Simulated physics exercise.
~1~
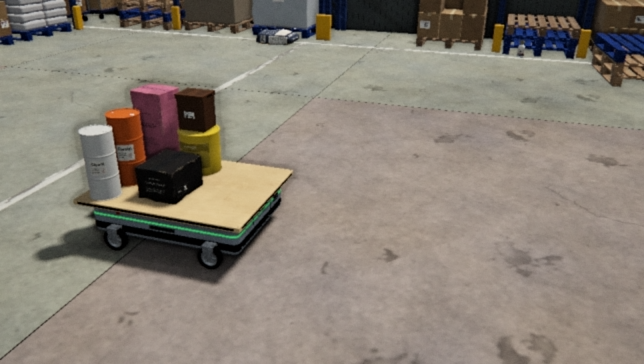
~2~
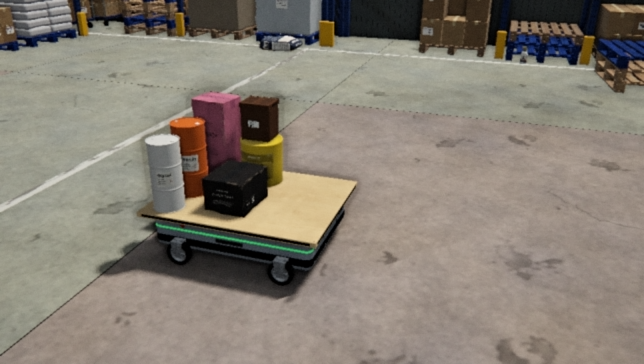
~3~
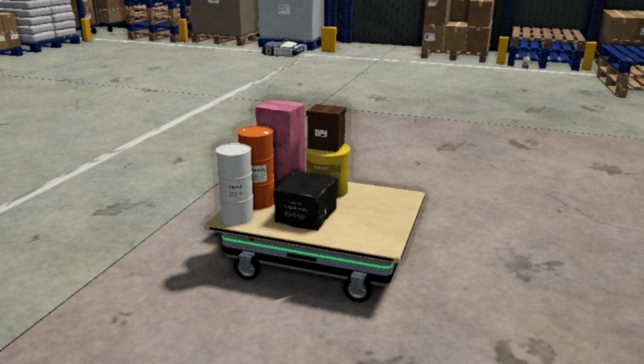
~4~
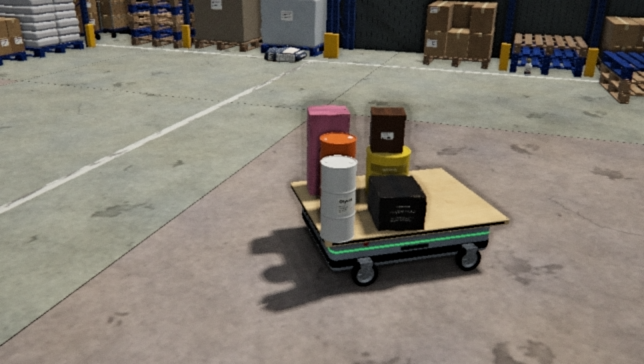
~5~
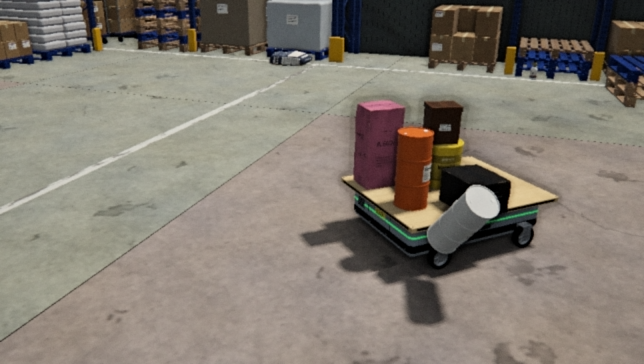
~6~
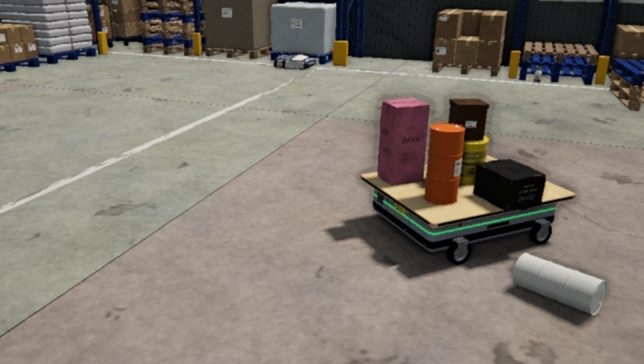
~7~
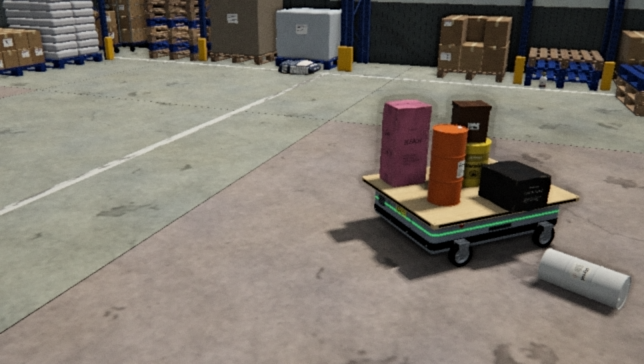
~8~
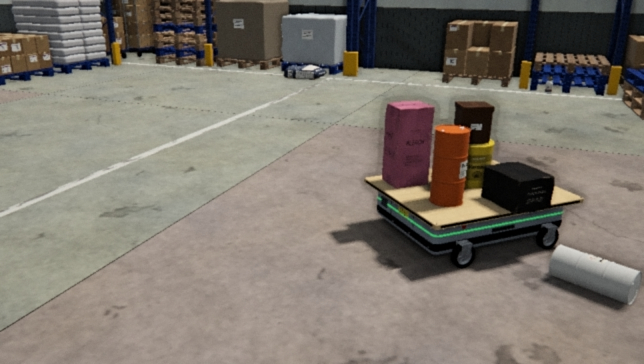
At the start, a flat cart stands at the left of a warehouse floor, carrying white and orange canisters, a pink box, a black box and a brown tote on top of a yellow pail. The cart rolls to the right across the floor with its load upright. It then swings round in a bend, and the white canister tips over the near edge. The canister drops to the floor and lies on its side as the cart comes to a halt. Finally, the canister rolls a little farther right, while the other items remain aboard.
